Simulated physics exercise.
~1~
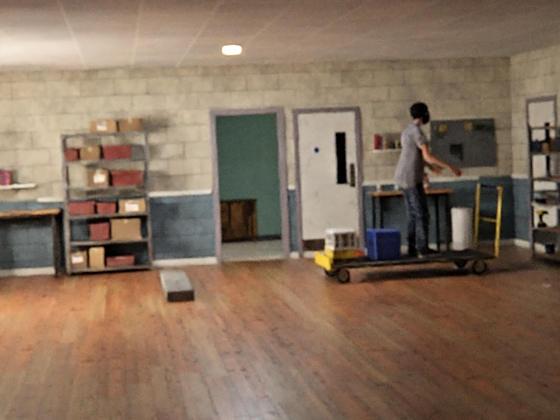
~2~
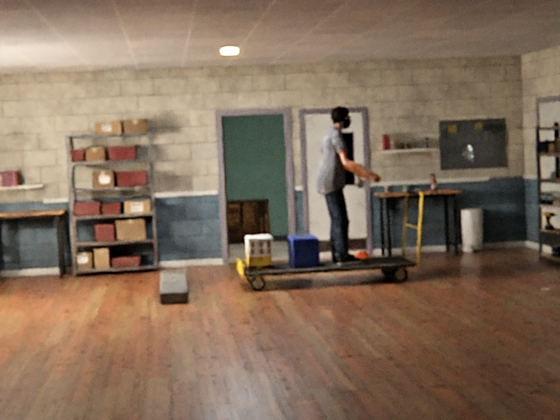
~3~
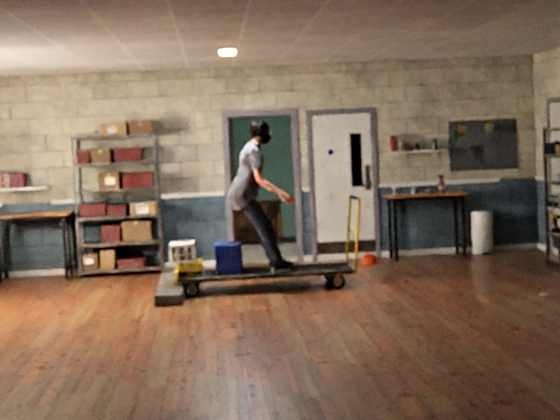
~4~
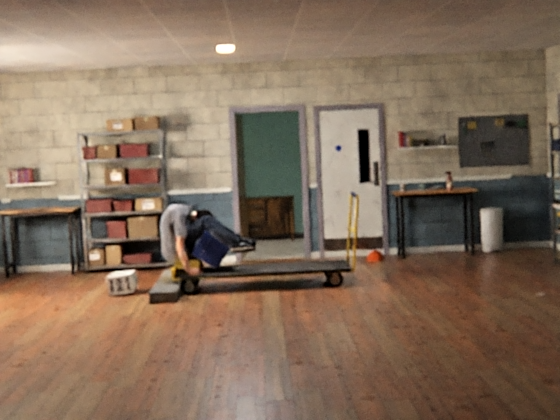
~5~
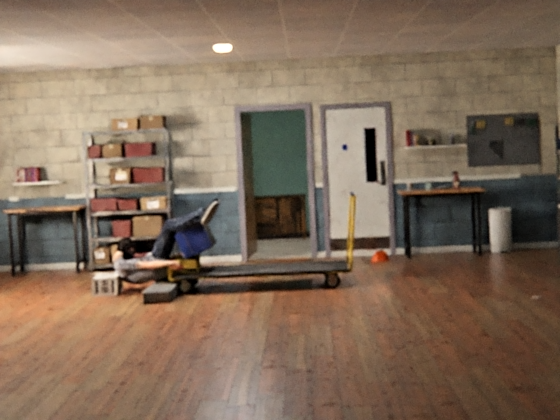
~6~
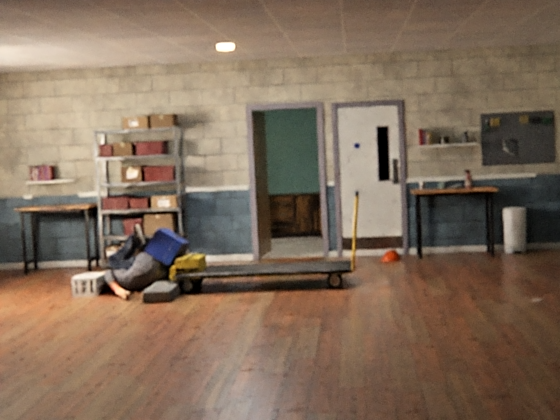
At the start, a person in a grey top stands on a flat trolley with a white crate, a blue box and a yellow carton, in a room with a wooden floor and shelves. The trolley rolls left toward a low step, the person's arms held out in front. It meets the step and stops, and the person leans forward. The white crate tips off and lands upside down on the floor, while the person pitches headfirst over the front with the blue box tumbling alongside. Finally, the person lies crumpled beyond the trolley, the blue box tilted against them, the yellow carton still aboard.
